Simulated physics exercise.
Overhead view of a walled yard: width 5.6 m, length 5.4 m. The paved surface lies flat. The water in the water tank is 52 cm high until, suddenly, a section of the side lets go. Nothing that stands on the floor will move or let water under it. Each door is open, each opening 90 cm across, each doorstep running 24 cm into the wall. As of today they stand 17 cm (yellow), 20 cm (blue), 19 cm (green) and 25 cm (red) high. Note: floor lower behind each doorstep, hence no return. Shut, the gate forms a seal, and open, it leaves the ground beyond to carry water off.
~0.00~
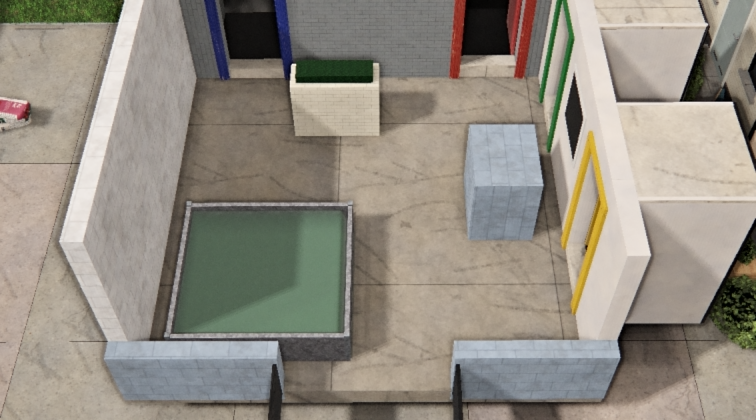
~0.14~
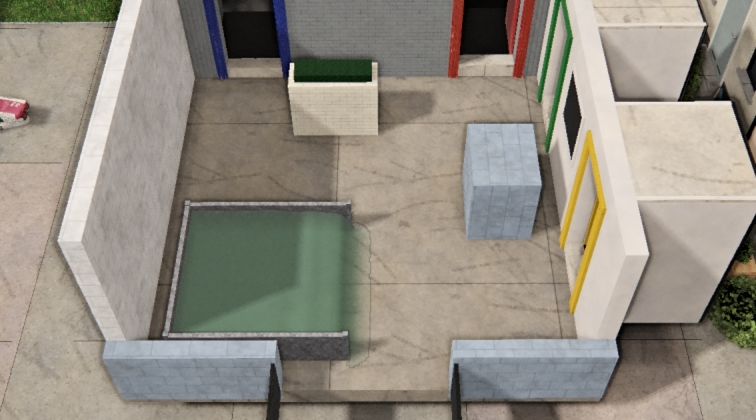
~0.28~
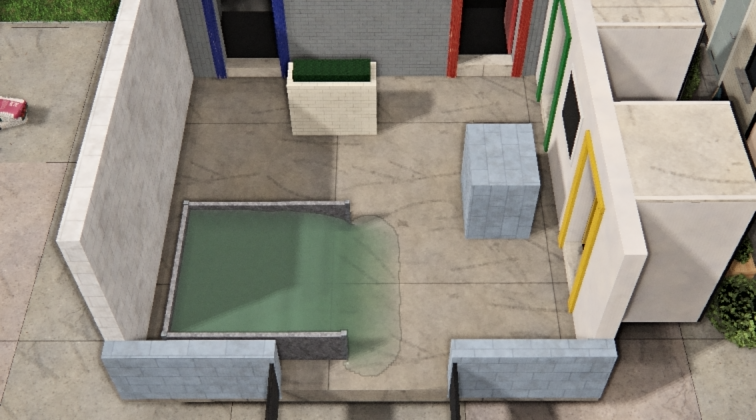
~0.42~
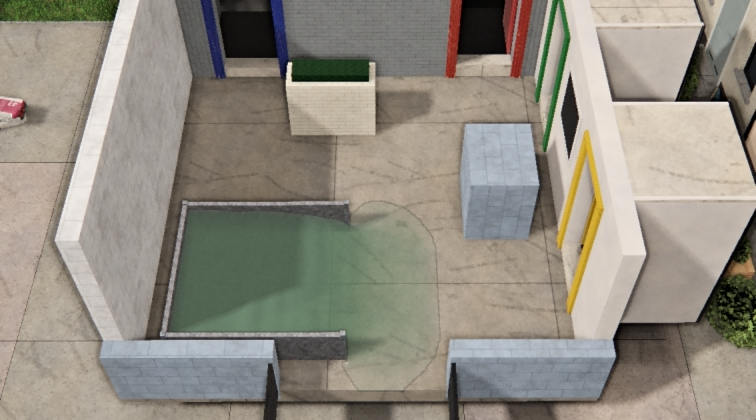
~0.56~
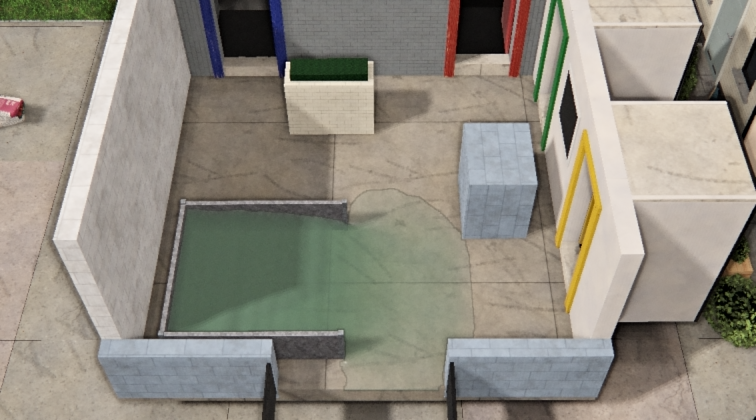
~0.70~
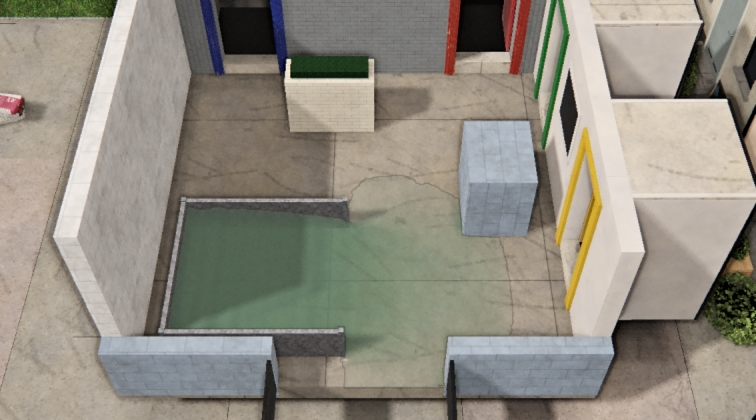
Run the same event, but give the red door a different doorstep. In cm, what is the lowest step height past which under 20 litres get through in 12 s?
Close to 13 cm is just enough.
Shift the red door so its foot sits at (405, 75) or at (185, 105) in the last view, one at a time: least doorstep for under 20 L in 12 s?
First place around 8.5 cm, second around 8.0 cm.
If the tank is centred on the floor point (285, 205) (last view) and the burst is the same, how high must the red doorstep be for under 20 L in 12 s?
With that change, some 20 centimetres.
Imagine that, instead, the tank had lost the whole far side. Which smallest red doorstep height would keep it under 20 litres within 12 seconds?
Near 14.5 cm.
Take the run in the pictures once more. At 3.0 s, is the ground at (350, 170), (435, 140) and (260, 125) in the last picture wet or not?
One by one: Clear, drenched, clear.
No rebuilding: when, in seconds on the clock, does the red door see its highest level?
Roughly 4.0 s.
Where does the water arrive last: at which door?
Coming last is the blue one.
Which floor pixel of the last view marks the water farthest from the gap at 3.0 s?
Lab note: Front tip approx. (534, 80).
After 1.4 s water covers 35 % of the floor, deepest (32 cm) near (576, 356); it has not reached the red door.
After 3.0 s water covers 55 % of the floor, deepest (30 cm) near (520, 242); 10 cm at the red door, 0 litres in over its 25 cm doorstep.
After 12.0 s water covers 95 % of the floor, deepest (12 cm) near (139, 369); 5 cm at the red door, 0 litres in over its 25 cm doorstep.
At the red door as built, the water arrived by 2.5 s and peaked near 20 cm at 4.2 s.
With a doorstep of 11 cm, 36 litres would have come in within the 12 s; with 15 cm, 11 litres. So under 20 litres takes about 13 cm.
